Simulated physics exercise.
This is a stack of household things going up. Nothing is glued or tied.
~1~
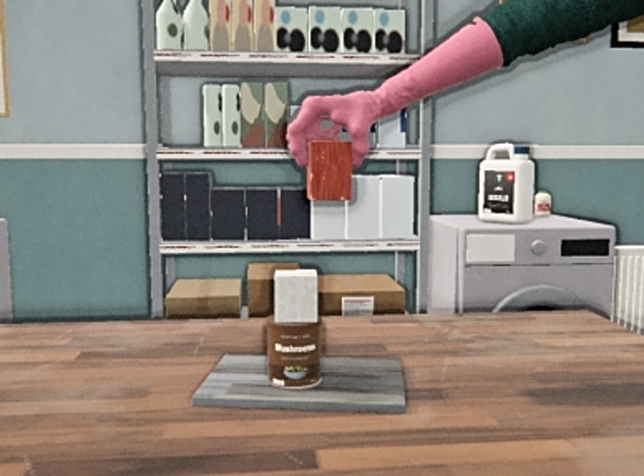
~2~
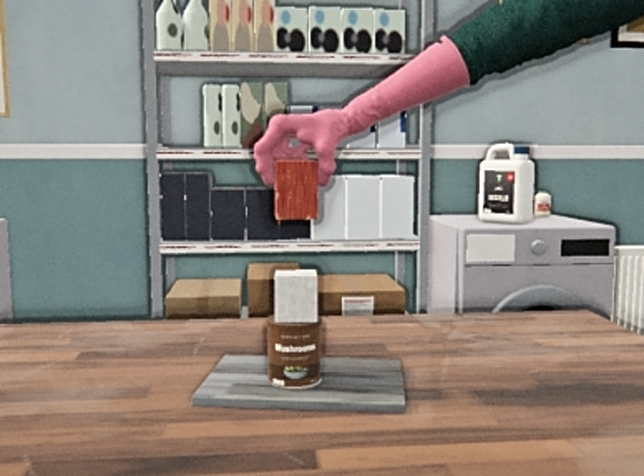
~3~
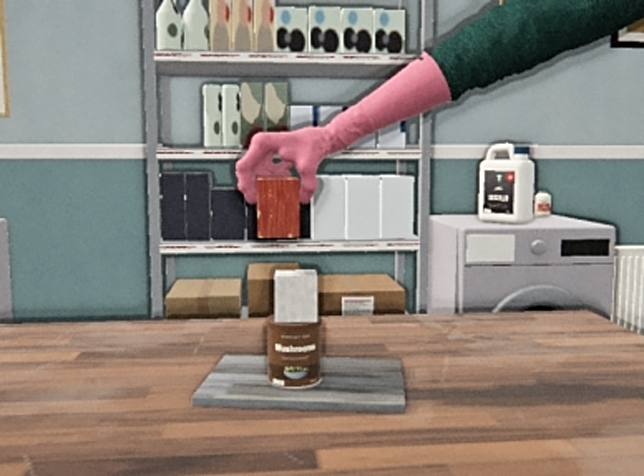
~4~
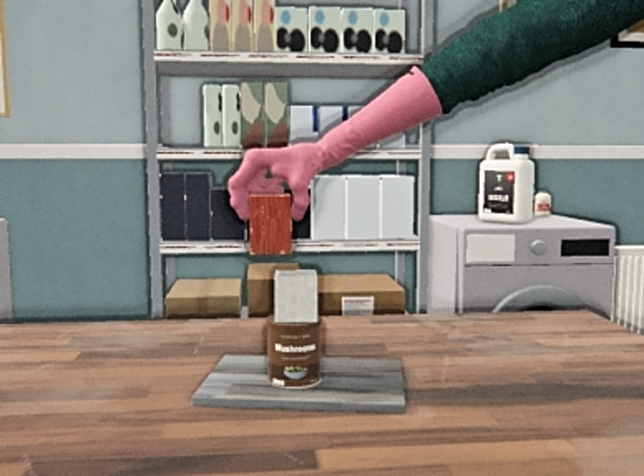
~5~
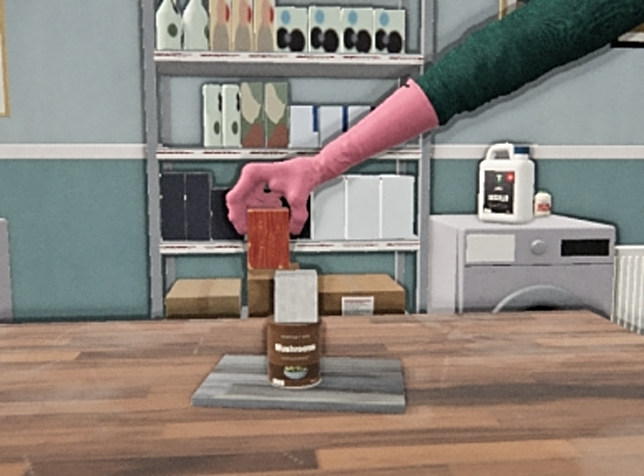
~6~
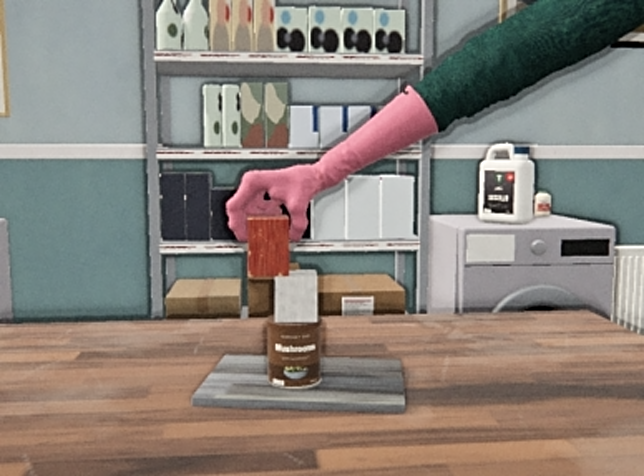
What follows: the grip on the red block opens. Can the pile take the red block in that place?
The pile comes apart.
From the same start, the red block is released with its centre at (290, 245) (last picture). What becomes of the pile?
Then it holds.
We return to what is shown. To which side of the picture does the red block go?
It goes to the left.
Then, 0.30 s after the last picture, red block now fallen.
Then, 0.40 s after the last picture, things are still on the move.
Then, 0.60 s after the last picture, as before.
Then, 2.00 s after the last picture, nothing new.
At rest, fallen, red block; the other 3 in place. Seen from the same camera at the end, red block near (221, 371). The pile gives way.
